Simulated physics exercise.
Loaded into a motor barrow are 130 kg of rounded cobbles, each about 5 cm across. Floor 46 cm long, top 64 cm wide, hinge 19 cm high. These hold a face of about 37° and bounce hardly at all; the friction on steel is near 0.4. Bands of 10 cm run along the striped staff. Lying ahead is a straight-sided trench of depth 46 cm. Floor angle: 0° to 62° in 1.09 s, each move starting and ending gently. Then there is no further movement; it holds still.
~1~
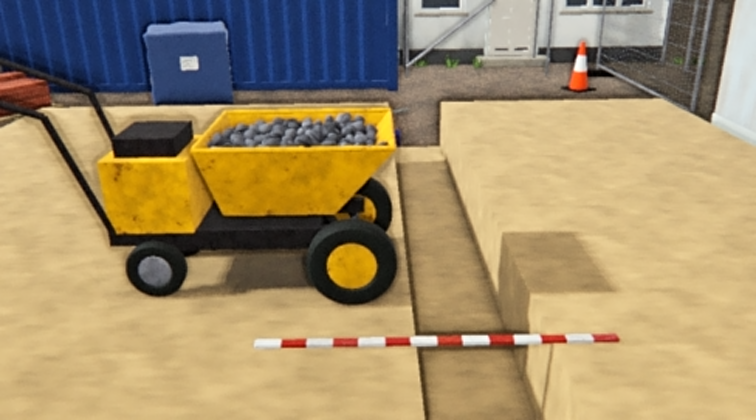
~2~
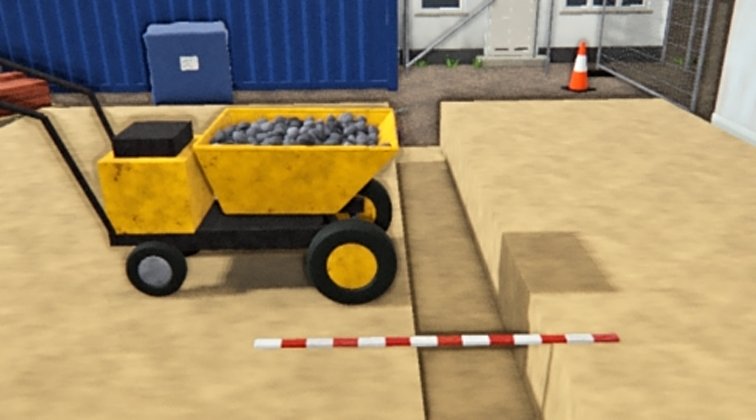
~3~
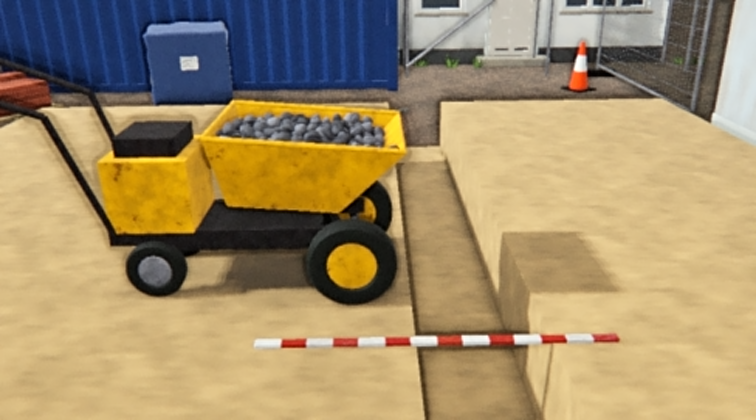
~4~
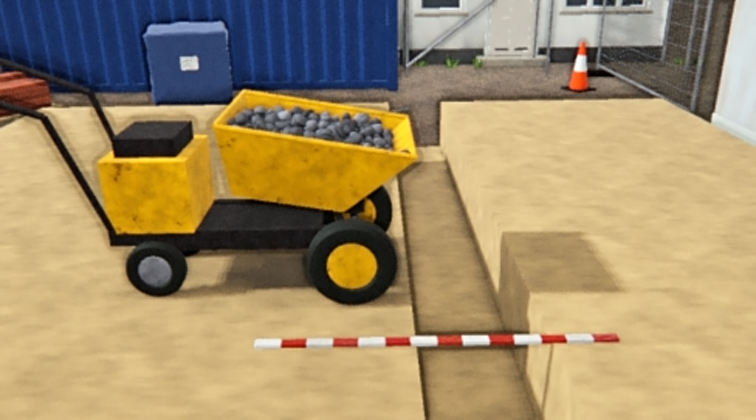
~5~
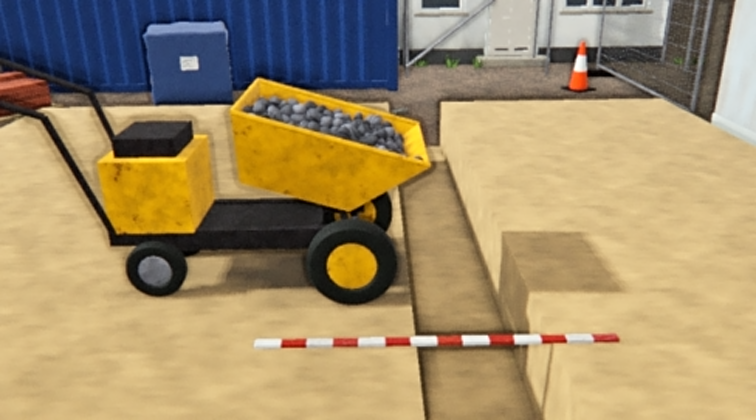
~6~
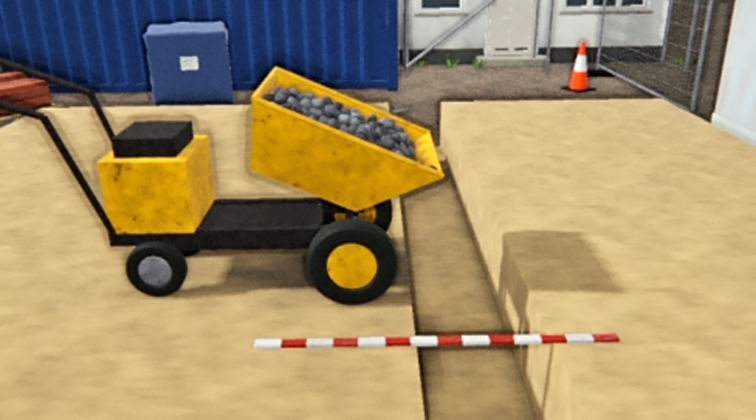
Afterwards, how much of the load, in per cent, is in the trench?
About 73 per cent.
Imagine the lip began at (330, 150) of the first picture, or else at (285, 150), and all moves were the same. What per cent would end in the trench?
From the first spot near 100, from the second near 85 per cent.
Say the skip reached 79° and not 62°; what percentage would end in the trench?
Roughly 75%.
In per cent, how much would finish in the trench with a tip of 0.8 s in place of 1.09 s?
Something close to 65 per cent.
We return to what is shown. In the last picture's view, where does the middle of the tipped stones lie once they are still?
Around (494, 336).
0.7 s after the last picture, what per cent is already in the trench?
About 20 per cent by then.
Then, 0.4 s after the last picture the floor is at 52°, 100 % in the skip; the foremost stones are at (462, 198).
Then, 0.7 s after the last picture the floor is at 62°, 78 % in the skip, 18 % in the trench, 4 % past the trench; the foremost stones are at (540, 257).
Then, 1.1 s after the last picture the floor is at 62°, 44 % in the skip, 34 % in the trench, 21 % past the trench; the foremost stones are at (623, 258).
Then, 3.0 s after the last picture the floor is at 62°, 3 % in the skip, 73 % in the trench, 24 % past the trench; the foremost stones are at (676, 249).
